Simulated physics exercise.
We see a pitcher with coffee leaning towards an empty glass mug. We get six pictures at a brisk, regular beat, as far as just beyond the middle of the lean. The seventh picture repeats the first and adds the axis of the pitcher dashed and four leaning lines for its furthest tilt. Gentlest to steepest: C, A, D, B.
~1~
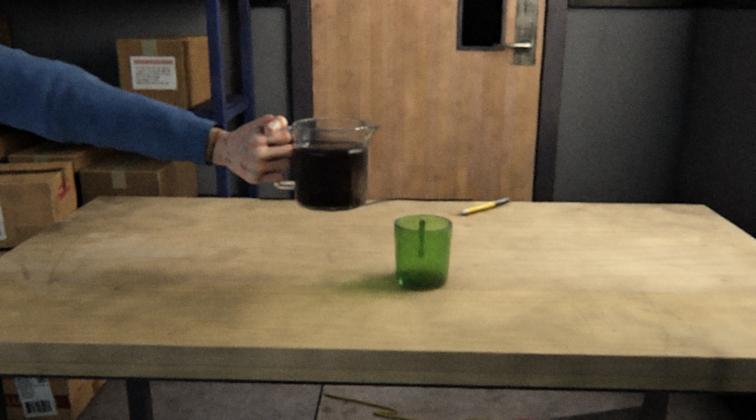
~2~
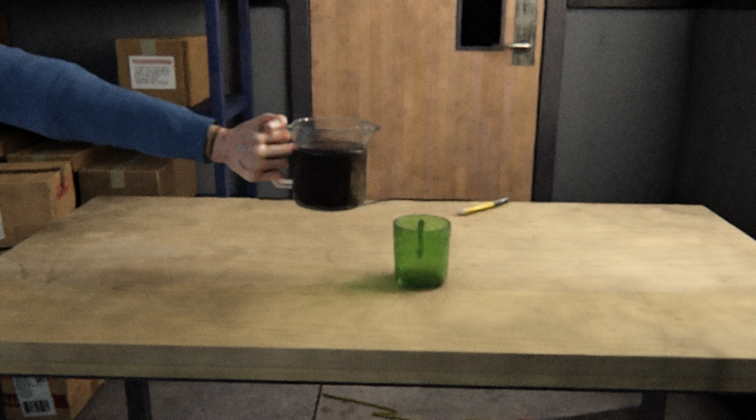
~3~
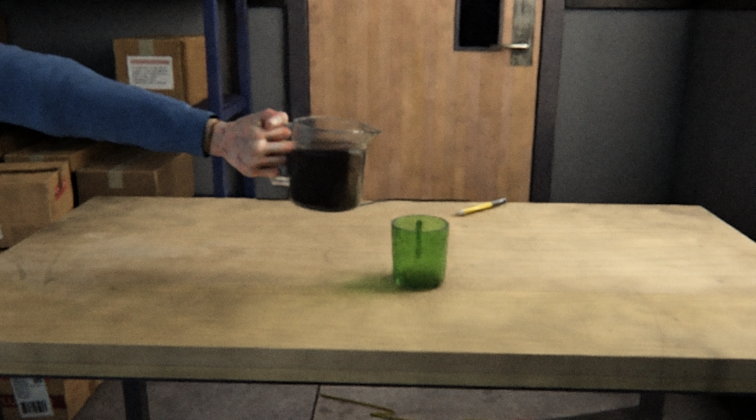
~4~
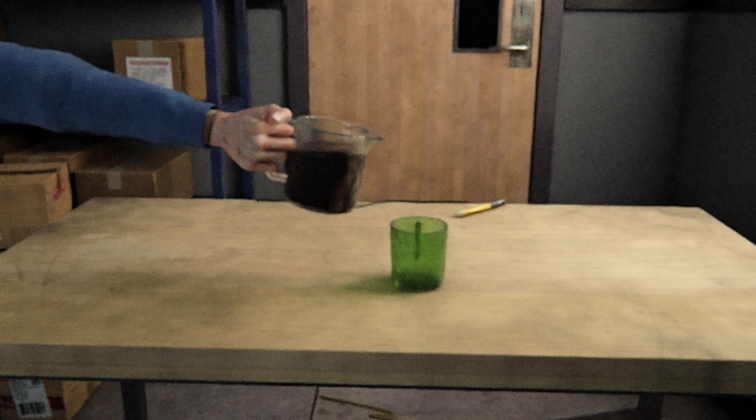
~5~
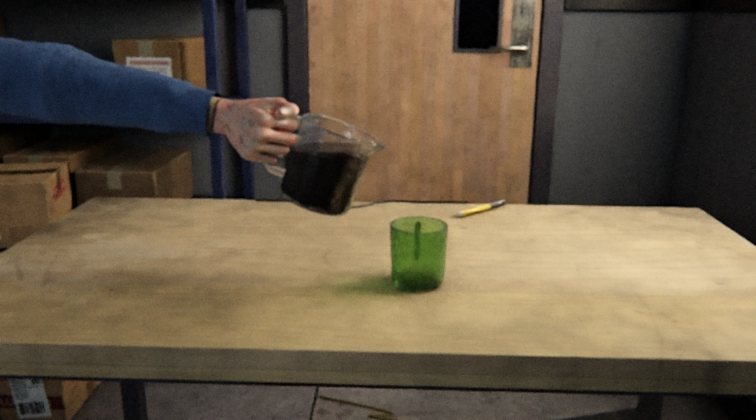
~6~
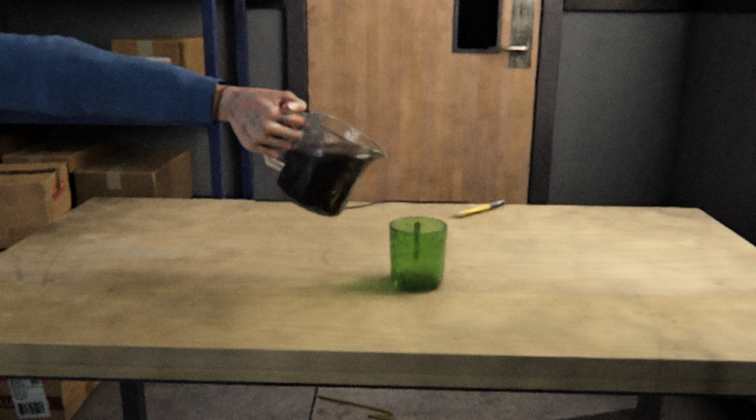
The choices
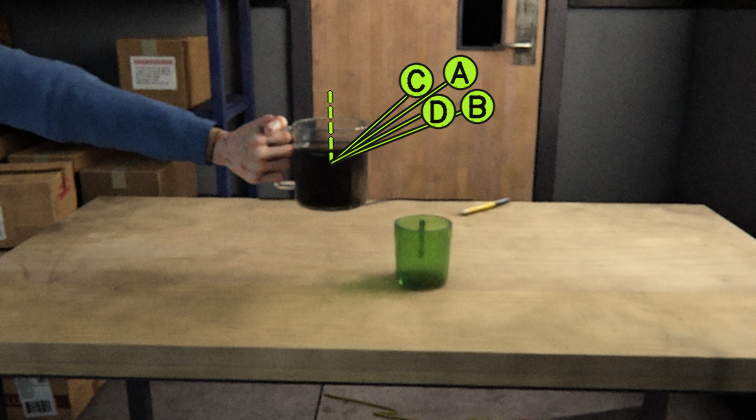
The video shows a hand in a blue sleeve holding a glass pitcher of dark liquid above a wooden table, near an empty green glass. The pitcher stays upright at first, then gradually tilts rightward, with no liquid leaving it.
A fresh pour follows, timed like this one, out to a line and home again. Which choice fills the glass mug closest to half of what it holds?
It is A.
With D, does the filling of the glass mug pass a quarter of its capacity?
Yes.
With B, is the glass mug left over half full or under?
Over.
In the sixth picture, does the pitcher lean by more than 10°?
Yes.
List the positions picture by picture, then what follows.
The first picture shows upright, lip at (379, 126); rim of the glass mug round (423, 222); nothing has left yet.
The second picture shows upright, lip at (379, 128); nothing has left yet.
The third picture shows tipped about 5°, lip at (380, 132); nothing has left yet.
The fourth picture shows tipped about 12°, lip at (382, 139); nothing has left yet.
The fifth picture shows tipped about 19°, lip at (385, 146); nothing has left yet.
The sixth picture shows tipped about 27°, lip at (386, 155); nothing has left yet.
On the marked copy, A at (446, 82); B at (461, 112); C at (406, 96); D at (420, 115).
With A, the glass mug ends with about 50 % of what it can hold.
With B, the glass mug ends with about 90 % of what it can hold.
With C, the glass mug ends with about 32 % of what it can hold.
With D, the glass mug ends with about 70 % of what it can hold.
